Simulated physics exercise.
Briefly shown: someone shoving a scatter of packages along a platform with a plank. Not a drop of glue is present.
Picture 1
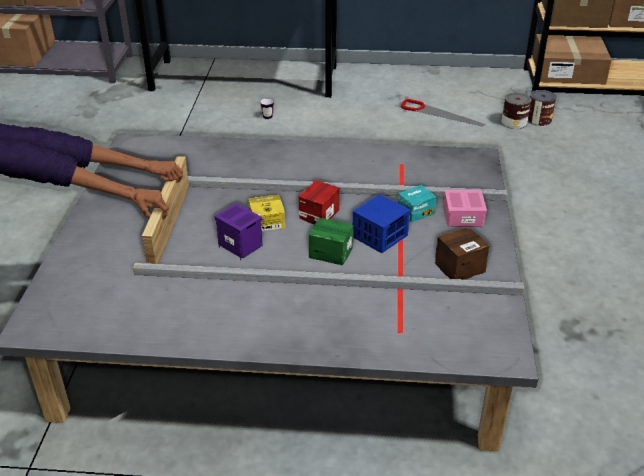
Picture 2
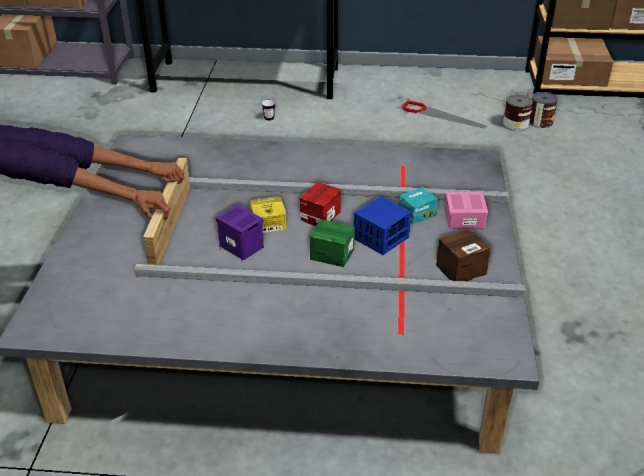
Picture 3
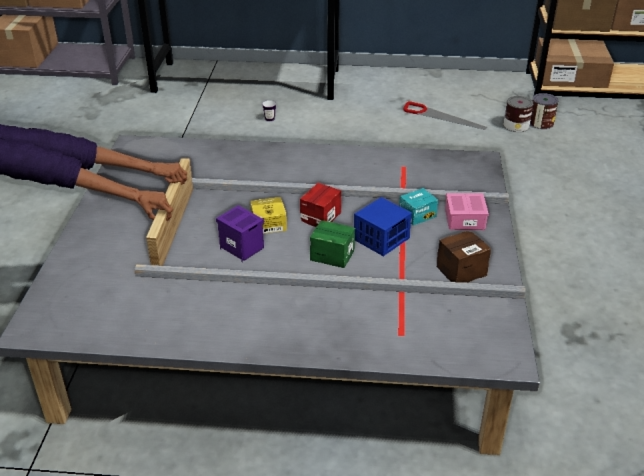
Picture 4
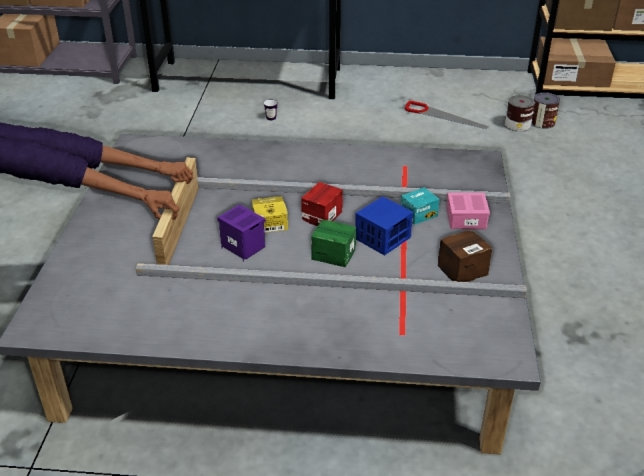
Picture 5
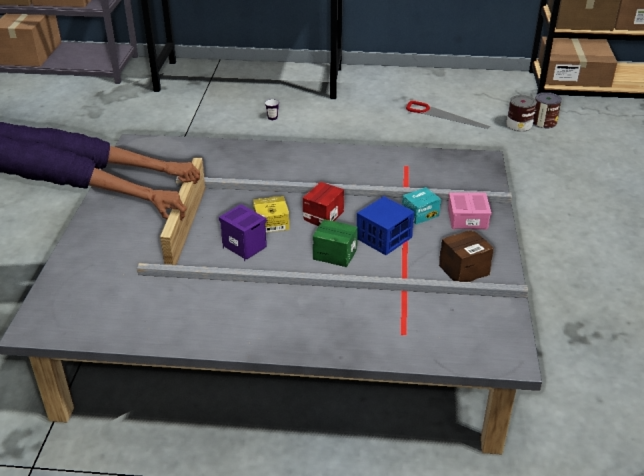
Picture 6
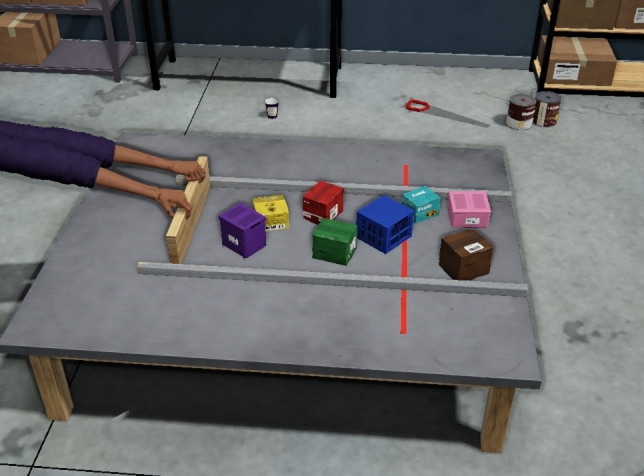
A person's hands slide a wooden plank slightly right toward scattered colourful boxes on a table.
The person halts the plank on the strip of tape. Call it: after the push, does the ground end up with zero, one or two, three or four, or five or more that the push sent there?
The ground ends up with zero.
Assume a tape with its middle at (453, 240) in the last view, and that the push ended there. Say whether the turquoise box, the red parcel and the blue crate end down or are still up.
Short version: The turquoise box sits tight, the red parcel sits tight, the blue crate sits tight.
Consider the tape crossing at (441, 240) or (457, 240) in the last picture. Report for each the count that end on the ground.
On the ground you'd count 2 the first time and 2 the second.
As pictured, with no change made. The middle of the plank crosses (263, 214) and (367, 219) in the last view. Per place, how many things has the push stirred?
At that stage 2; at the next, 7.
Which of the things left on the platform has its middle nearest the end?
Answer: The brown parcel.
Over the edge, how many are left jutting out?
It's 1.
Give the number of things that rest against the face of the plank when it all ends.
My count gives 3.
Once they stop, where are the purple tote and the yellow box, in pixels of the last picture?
The purple tote at (429, 241), the yellow box at (421, 224).
Soon after, none off yet; pink tote at rest near (468, 210); brown parcel at rest near (466, 256); turquoise box at rest near (421, 204).
In the end, the number that fall off is zero.
